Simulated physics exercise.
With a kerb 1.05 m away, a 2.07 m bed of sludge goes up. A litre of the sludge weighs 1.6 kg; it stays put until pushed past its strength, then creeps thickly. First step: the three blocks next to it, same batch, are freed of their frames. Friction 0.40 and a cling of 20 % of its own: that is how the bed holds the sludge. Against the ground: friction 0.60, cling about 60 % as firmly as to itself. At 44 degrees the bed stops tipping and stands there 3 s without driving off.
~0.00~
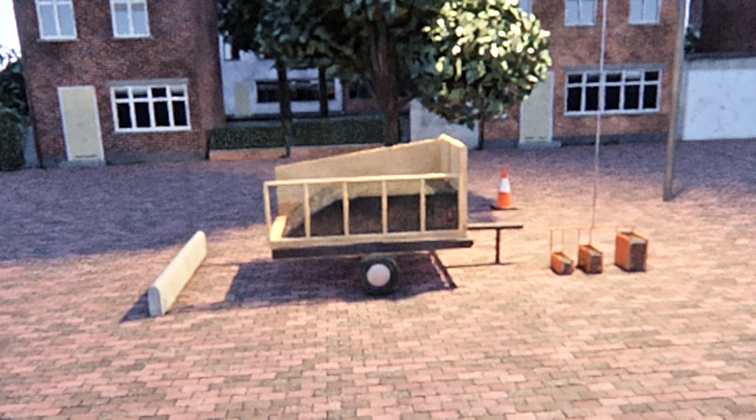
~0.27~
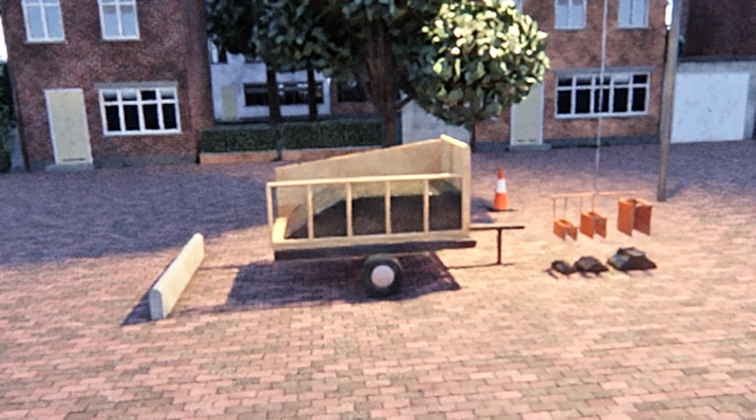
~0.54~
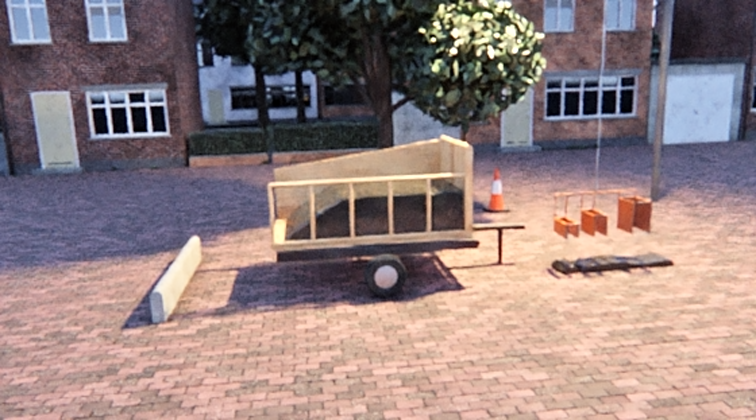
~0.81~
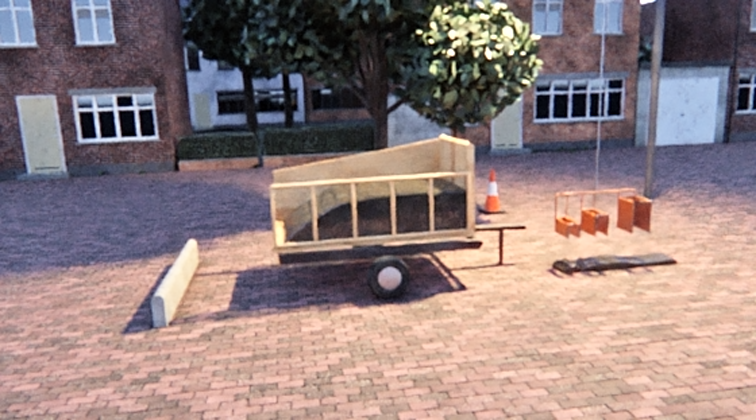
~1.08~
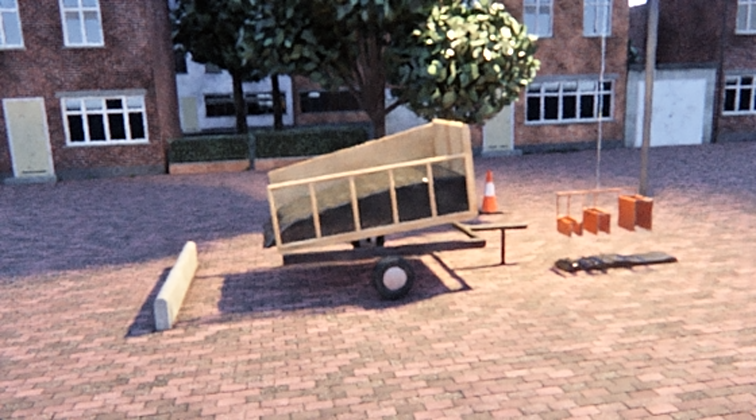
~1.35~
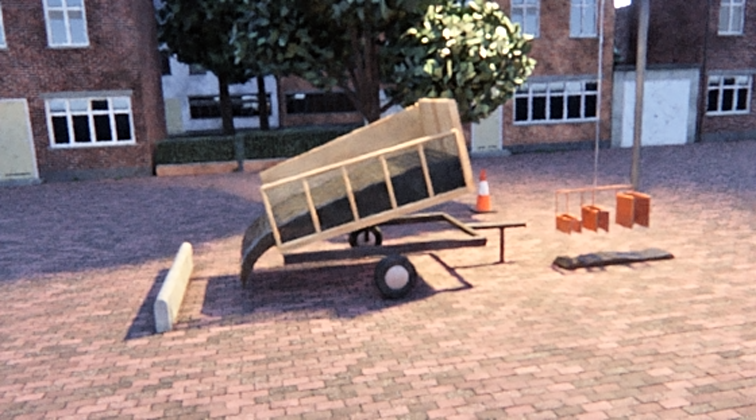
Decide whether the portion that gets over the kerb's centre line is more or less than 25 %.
By the end, the amount is higher than 25 in a hundred.
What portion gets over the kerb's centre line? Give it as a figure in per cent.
About 30 per cent.
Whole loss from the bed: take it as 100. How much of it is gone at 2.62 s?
Looks like roughly 90 %, give or take.
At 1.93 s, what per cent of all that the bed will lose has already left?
About 50 out of 100.
After 1.93 s, the tilt is 28 degrees, 53 % is on the bed and 0 % past the kerb's middle.
After 2.62 s, the tilt is 44 degrees, 9 % is on the bed and 18 % past the kerb's middle.
After 3.31 s, the tilt is 44 degrees, none is on the bed and 32 % past the kerb's middle.
After 3.99 s, the tilt is 44 degrees, none is on the bed and 32 % past the kerb's middle.
After 5.69 s, the tilt is 44 degrees, none is on the bed and 32 % past the kerb's middle.
